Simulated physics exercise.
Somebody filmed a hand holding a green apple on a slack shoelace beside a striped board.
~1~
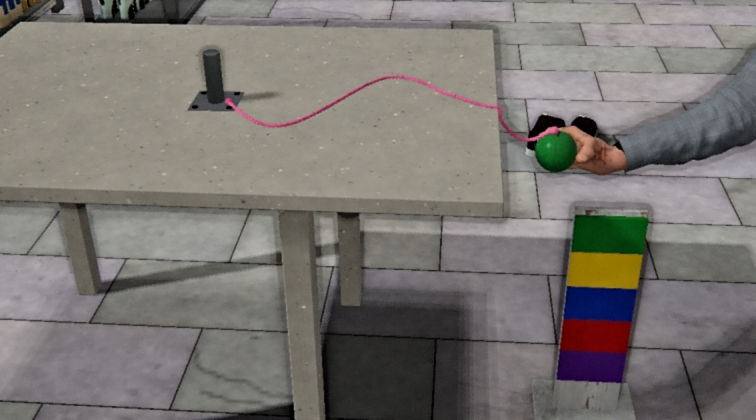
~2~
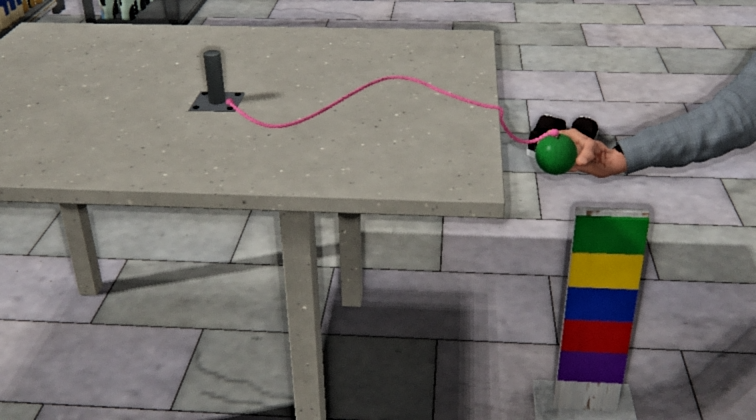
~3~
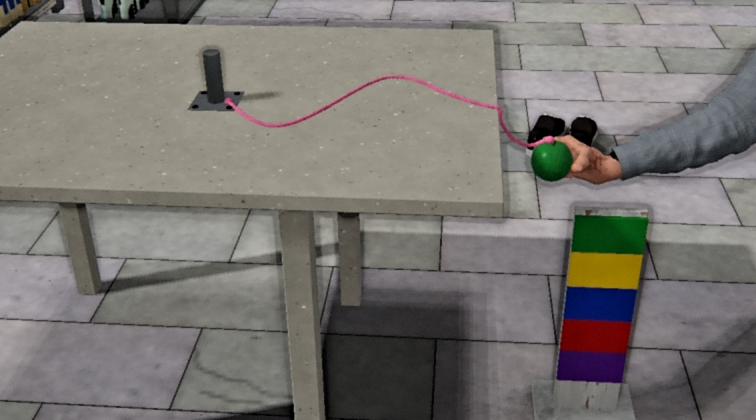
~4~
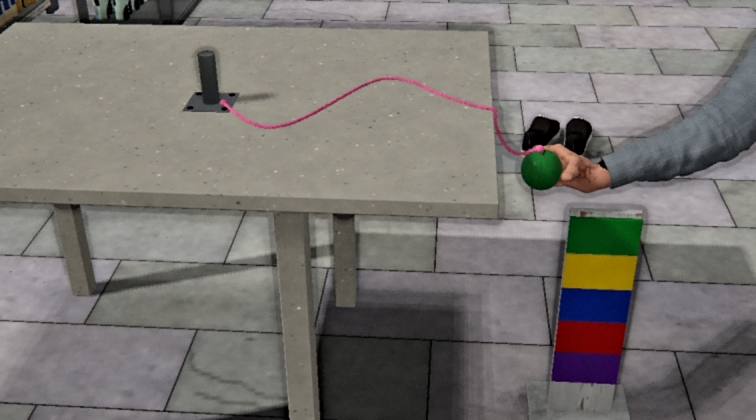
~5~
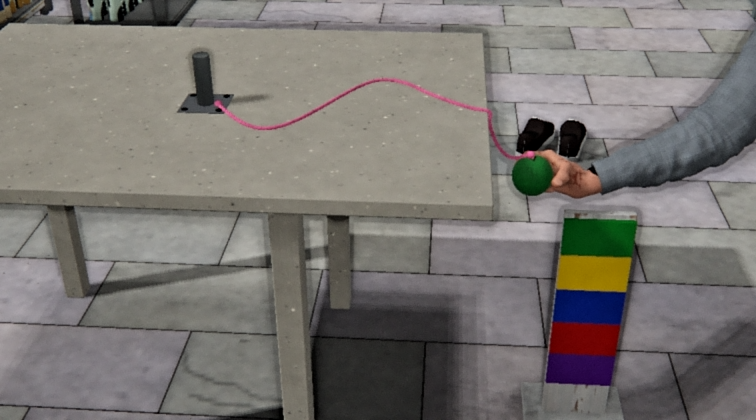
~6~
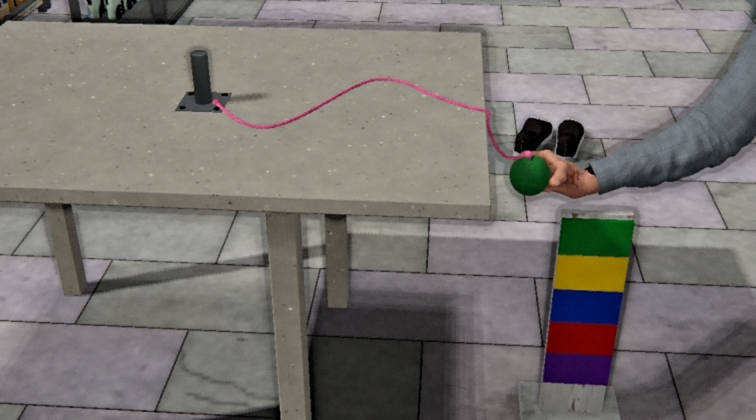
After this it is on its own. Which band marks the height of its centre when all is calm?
Its centre hangs level with the blue band.
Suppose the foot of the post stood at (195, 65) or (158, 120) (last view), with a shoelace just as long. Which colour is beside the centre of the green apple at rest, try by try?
Try by try: Yellow; yellow.
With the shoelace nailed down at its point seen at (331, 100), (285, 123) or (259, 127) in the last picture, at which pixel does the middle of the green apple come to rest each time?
In that order: (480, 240), (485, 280) and (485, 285).
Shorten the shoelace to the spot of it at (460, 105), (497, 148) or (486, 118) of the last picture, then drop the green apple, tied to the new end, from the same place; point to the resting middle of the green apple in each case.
Near (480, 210), (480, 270) and (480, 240).
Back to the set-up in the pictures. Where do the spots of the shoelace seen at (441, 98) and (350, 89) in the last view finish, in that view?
At (484, 177), then (421, 114).
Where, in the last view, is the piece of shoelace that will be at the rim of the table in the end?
Near (401, 82).
A little later, apple near (447, 287); level with blue.
Next, apple near (495, 304); level with blue.
When it is over, apple near (479, 302); level with blue. Its middle rests at the blue band.
